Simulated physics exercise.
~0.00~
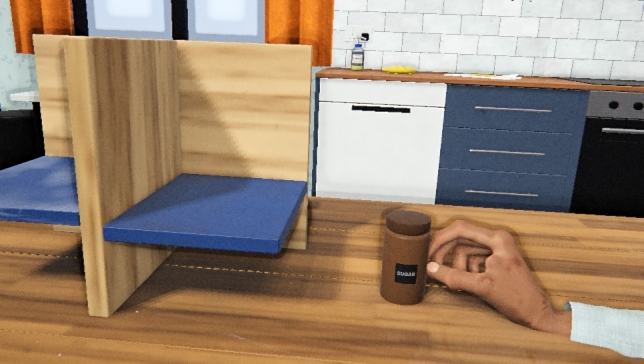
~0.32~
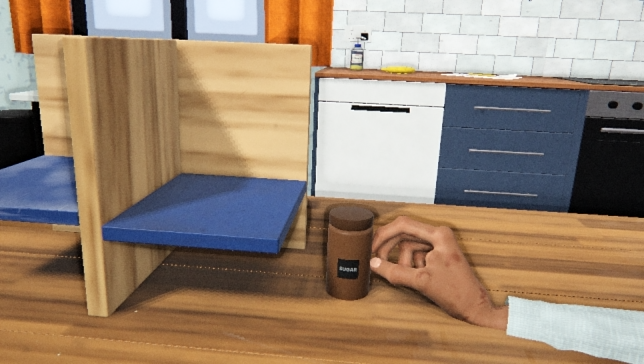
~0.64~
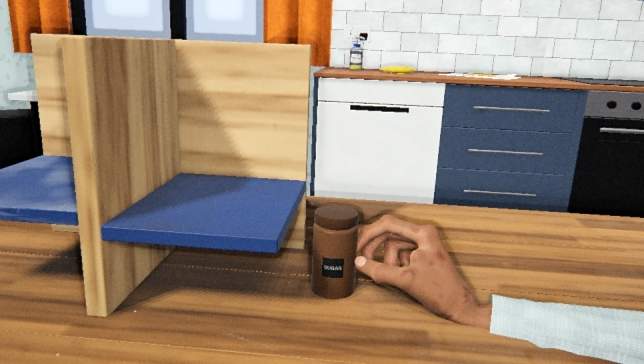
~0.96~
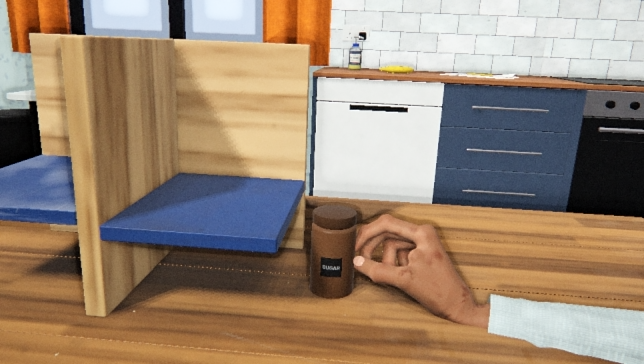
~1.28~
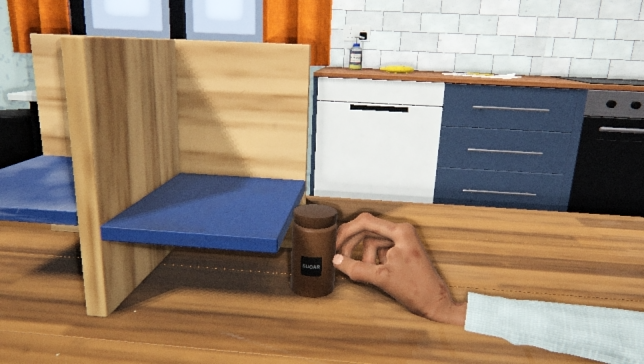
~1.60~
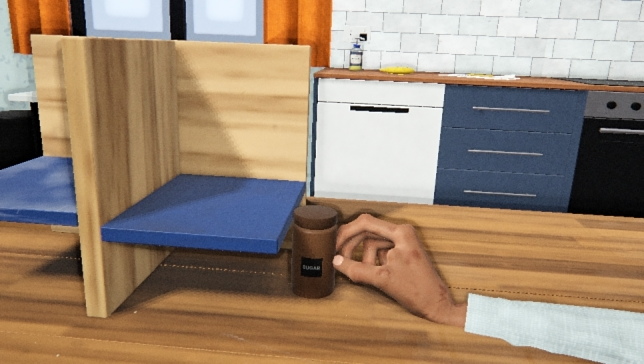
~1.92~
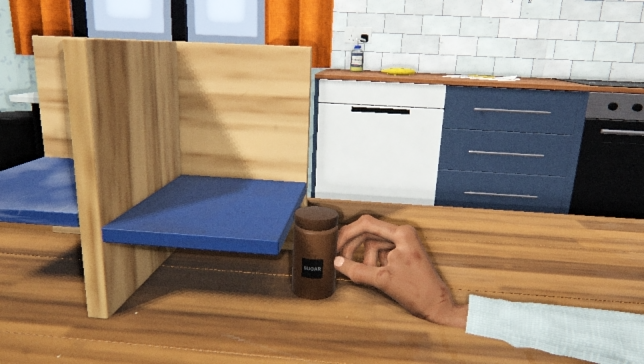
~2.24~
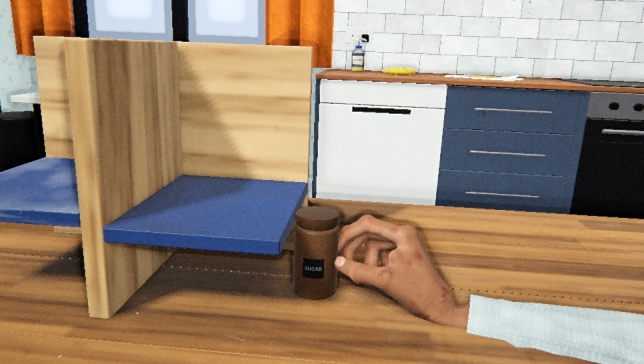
On a wooden counter in a kitchen, a hand pushed an upright brown shaker left in stages toward a low blue shelf, until it came up against the shelf's edge, too tall to go under, and stayed there with the hand still behind it.
